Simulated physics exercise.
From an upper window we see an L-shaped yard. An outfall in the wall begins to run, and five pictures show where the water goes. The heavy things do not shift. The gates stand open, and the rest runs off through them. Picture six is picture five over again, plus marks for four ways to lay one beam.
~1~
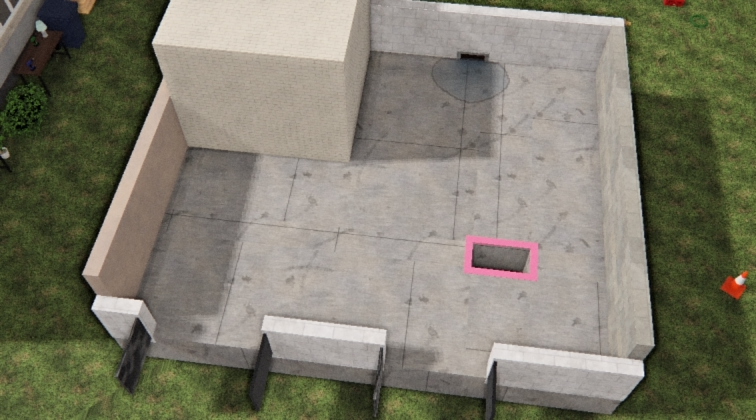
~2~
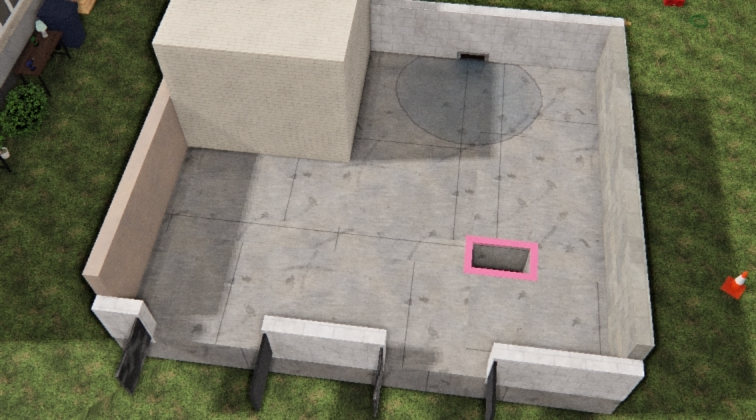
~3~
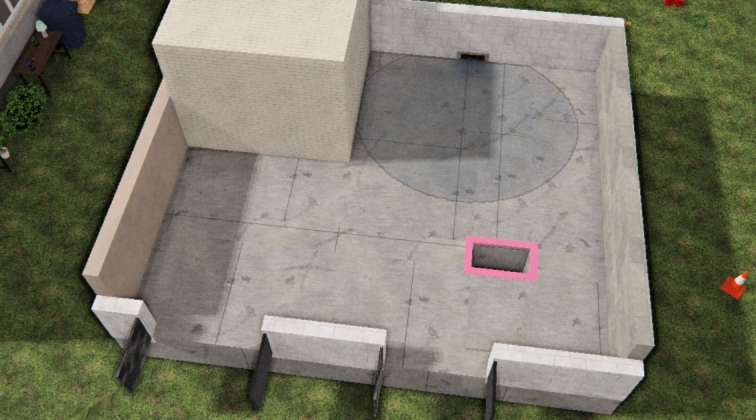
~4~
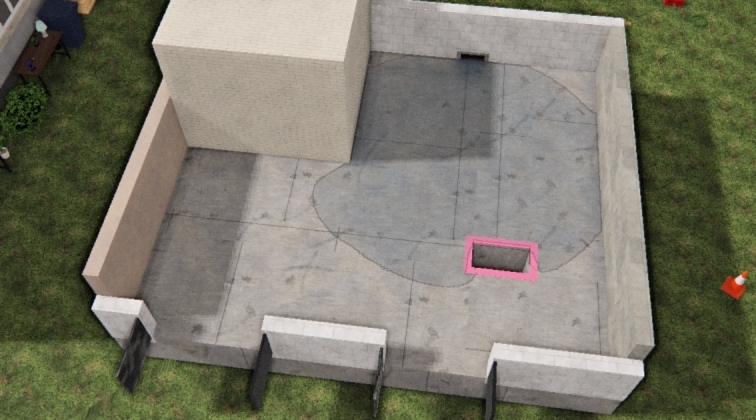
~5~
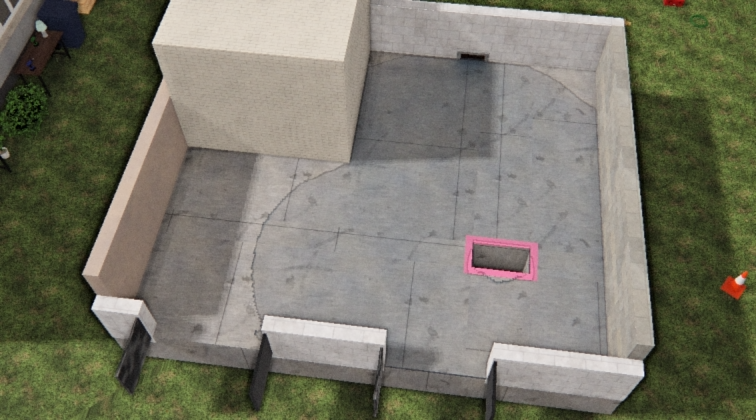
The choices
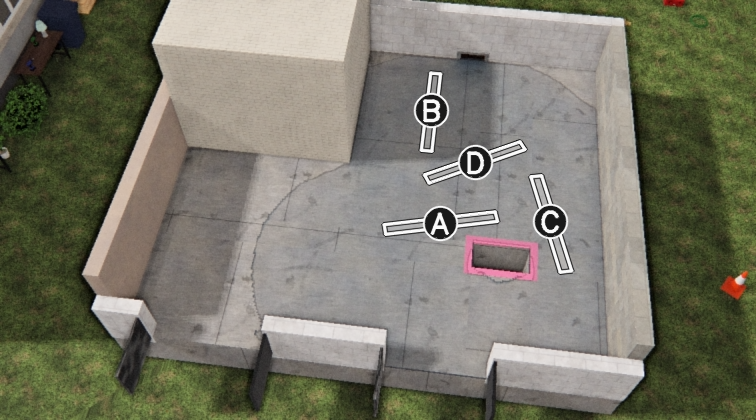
Water spread from a small opening in the back wall of a walled yard, widening across the grey floor until it reached the pink-edged drain, then covered most of the ground toward the front gaps.
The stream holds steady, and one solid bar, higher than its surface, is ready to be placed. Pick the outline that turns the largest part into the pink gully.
The answer is spot B.
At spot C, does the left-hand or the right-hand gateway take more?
More leaves on the right.
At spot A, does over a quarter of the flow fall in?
No.
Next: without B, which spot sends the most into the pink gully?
That would be C.
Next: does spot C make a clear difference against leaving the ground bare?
No.
In white, A from (384, 229) to (496, 216); B from (426, 150) to (435, 73); C from (536, 176) to (565, 271); D from (426, 178) to (522, 145).
If A is chosen, about 13 % of the stream goes into the pink gully, about 87 % out by the gates.
If B is chosen, about 34 % of the stream goes into the pink gully, about 66 % out by the gates.
If C is chosen, about 22 % of the stream goes into the pink gully, about 78 % out by the gates.
If D is chosen, about 9 % of the stream goes into the pink gully, about 91 % out by the gates.
